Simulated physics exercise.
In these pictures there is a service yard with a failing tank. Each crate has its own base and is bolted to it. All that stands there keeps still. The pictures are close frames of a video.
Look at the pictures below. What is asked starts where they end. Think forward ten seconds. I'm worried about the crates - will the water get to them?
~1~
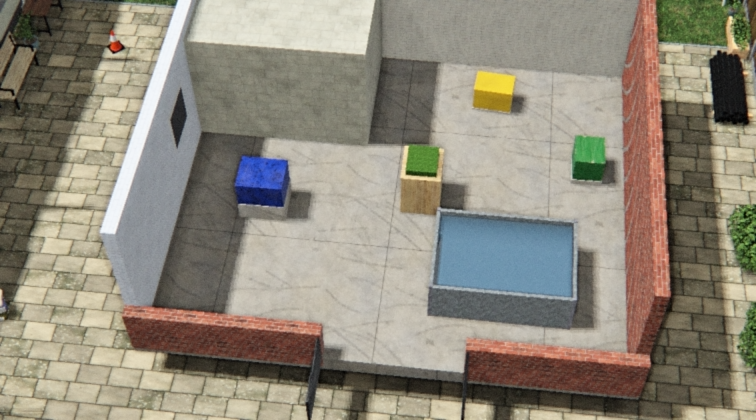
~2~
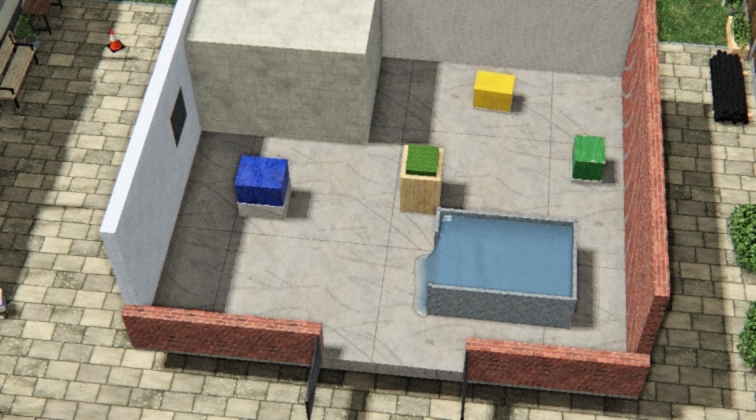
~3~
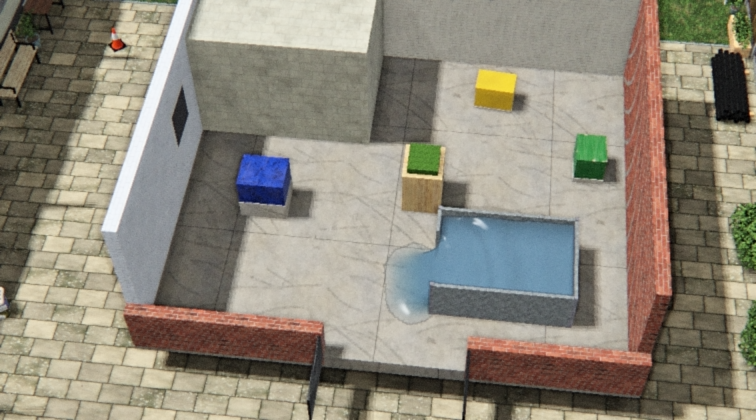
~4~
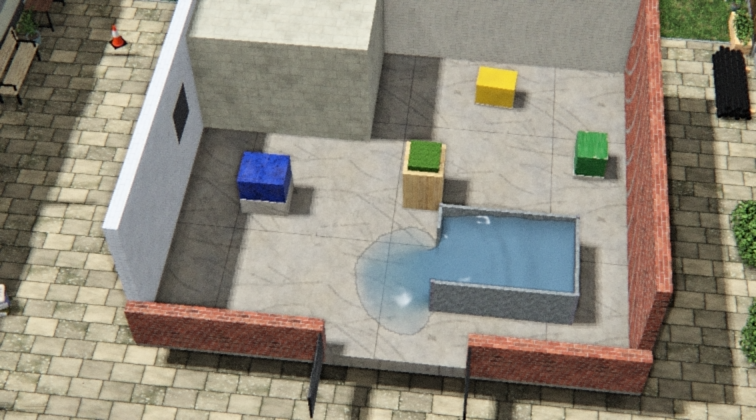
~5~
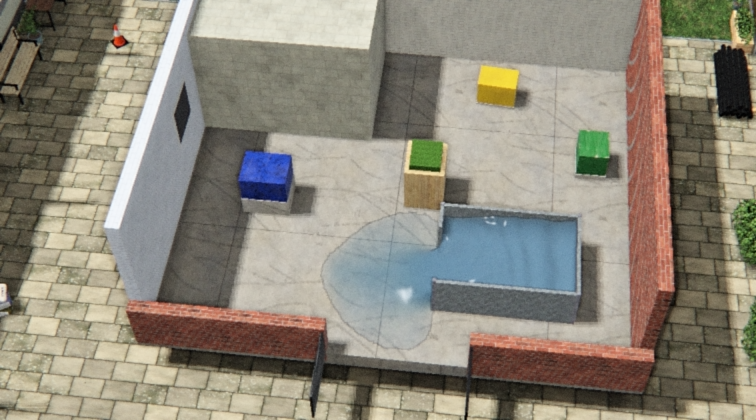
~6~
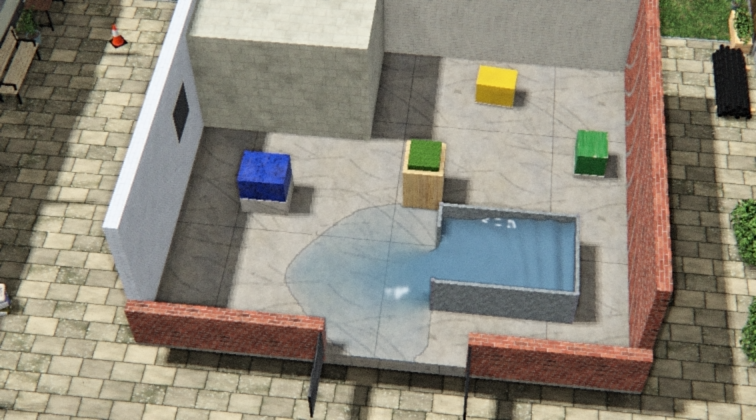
My prediction: The green crate is saved; the yellow crate is not saved; the blue crate is saved.
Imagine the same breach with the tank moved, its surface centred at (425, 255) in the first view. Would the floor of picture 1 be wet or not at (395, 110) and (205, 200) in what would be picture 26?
The first spot is not reached, while the second is wetted.
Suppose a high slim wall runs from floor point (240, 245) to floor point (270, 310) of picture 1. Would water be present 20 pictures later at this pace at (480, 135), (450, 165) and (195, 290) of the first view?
As listed: Not flooded, no water, wet.
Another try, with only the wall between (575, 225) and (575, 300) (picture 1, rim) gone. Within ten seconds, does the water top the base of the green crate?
Then: The green crate ends up wet.
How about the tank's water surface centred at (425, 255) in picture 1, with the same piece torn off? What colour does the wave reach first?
The blue one.
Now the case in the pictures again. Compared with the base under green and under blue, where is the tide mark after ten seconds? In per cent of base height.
I'd say 70 per cent for the first one and 70 per cent for the second.
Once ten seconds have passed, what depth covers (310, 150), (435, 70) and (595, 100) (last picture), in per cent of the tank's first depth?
First spot roughly 8 %, second 2 %, third 2 %.
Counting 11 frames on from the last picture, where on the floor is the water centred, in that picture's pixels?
About (390, 271).
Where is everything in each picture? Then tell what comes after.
In the first picture, the open tank at (504, 256) is whole and still.
In the second picture, water pours out at (434, 278) and has run to (426, 258).
In the third picture, water pours out at (436, 278) and has run to (395, 256).
In the fourth picture, the front is at (363, 258), out from the gap at (436, 276).
In the fifth picture, water pours out at (438, 275) and has run to (329, 262).
In the sixth picture, the front is at (290, 274), out from the gap at (436, 275).
A moment on, water covers 30 % of the floor; the green crate not reached, the yellow crate not reached, the blue crate water round its plinth.
Next, water covers 35 % of the floor; the green crate not reached, the yellow crate not reached, the blue crate water round its plinth.
Then, water covers 40 % of the floor; the green crate not reached, the yellow crate not reached, the blue crate water round its plinth.
Later, water covers 50 % of the floor; the green crate not reached, the yellow crate not reached, the blue crate water round its plinth.
In the end, water covers 75 % of the floor; the green crate stayed above the water, the yellow crate was topped, the blue crate stayed above the water.
